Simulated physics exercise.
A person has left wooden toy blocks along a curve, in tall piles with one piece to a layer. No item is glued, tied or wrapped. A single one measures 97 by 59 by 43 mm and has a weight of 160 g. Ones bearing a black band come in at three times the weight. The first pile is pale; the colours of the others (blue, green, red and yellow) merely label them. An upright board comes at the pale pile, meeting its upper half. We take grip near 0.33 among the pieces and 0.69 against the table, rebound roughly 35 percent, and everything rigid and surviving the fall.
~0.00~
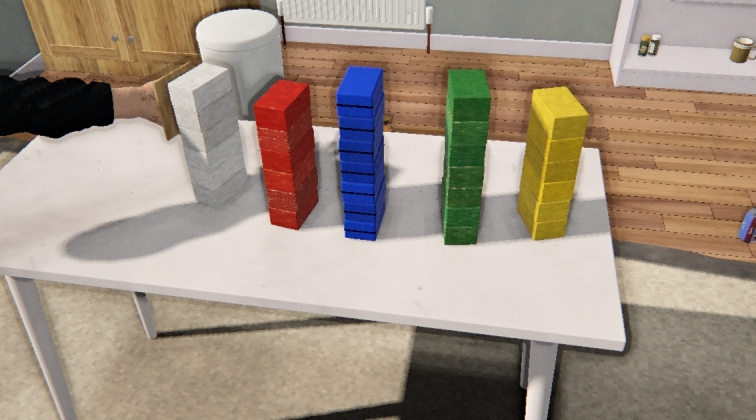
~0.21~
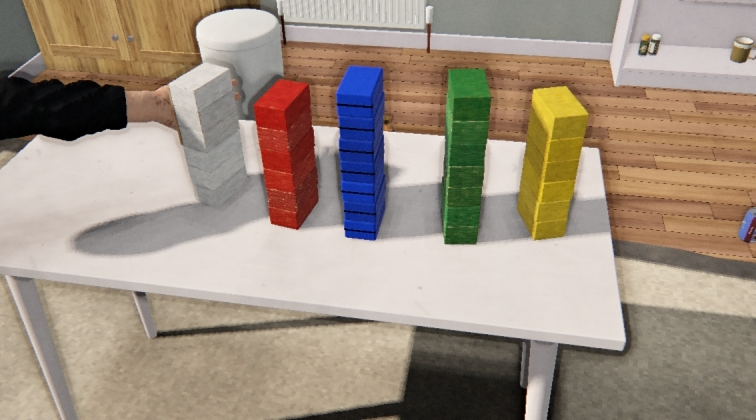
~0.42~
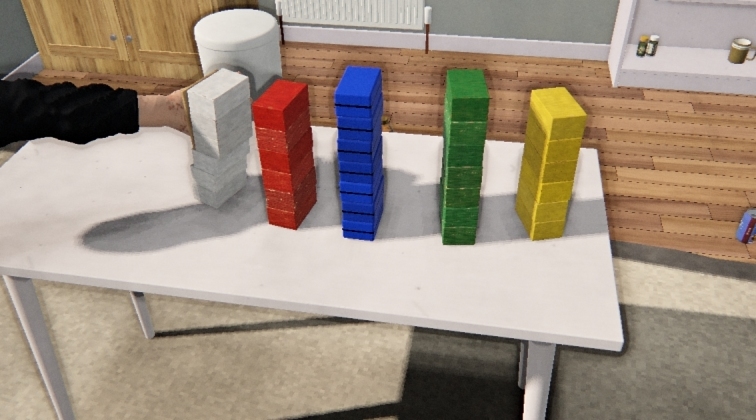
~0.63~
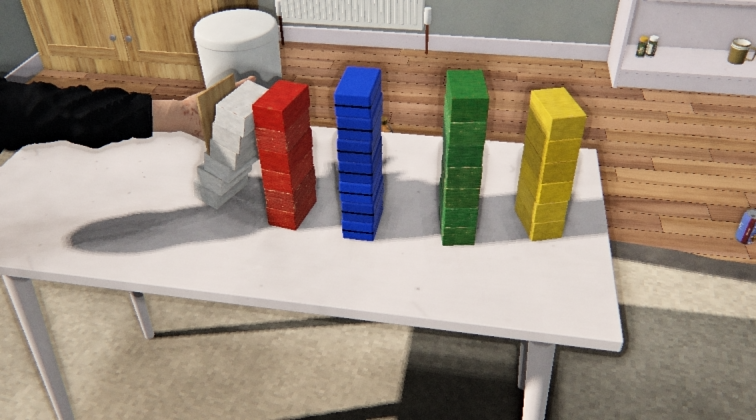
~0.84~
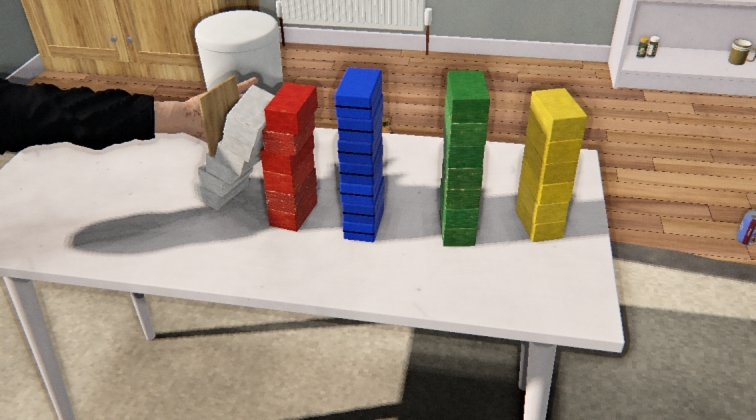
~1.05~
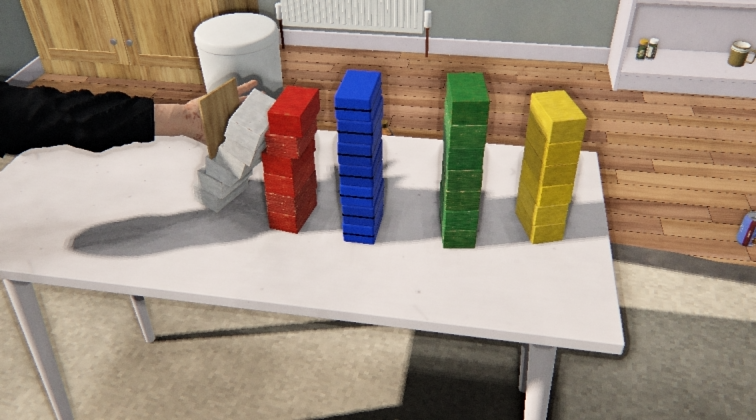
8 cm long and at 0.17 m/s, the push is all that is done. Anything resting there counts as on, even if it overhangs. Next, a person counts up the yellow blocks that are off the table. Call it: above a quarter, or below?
Below.
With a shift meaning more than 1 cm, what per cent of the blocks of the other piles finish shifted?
It comes to 20 percent shifted.
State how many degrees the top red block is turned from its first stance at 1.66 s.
Its tilt comes to about 15° at that moment.
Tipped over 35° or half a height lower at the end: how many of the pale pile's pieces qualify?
3.
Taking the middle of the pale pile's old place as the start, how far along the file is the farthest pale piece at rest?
I'd put it at close to 26 cm.
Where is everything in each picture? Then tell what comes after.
In the first picture (each place is the centre of the face we see best), board (159, 105) 34 mm short; top yellow block (560, 101); top red block (282, 94); the others all in place.
In the second picture, board (173, 109) 2 mm in; top yellow block (560, 101).
In the third picture, board (186, 114) 37 mm in, top of the pale pile leaning 4°; top yellow block (559, 102); the others all in place.
In the fourth picture, board (201, 119) 7 cm in, top of the pale pile leaning 14°; top yellow block (558, 102); the others all in place.
In the fifth picture, board (204, 121) 8 cm in, stopped, top of the pale pile leaning 23°; top yellow block (559, 103); top red block (291, 97) moved 19 mm; 2 have shifted.
In the sixth picture, board (203, 123) 8 cm in, stopped, top of the pale pile leaning 26°; top yellow block (558, 105); top red block (294, 100) moved 25 mm; 3 have shifted.
By 1.66 s, 3 of the pale pile down; none of the 6 yellow blocks off the table (0 of 26 in all colours); top yellow block unmoved; top red block tilted 13°.
By 1.96 s, 3 of the pale pile down; none of the 6 yellow blocks off the table (0 of 26 in all colours); top yellow block unmoved; top red block tilted 19°.
When it is over (3.0 s), 3 of the pale pile down; none of the 6 yellow blocks off the table (0 of 26 in all colours); top yellow block unmoved; top red block tilted 19°. That is 0 per cent. In pixels of the last frame, middles, top yellow block near (557, 116), top red block near (325, 123).
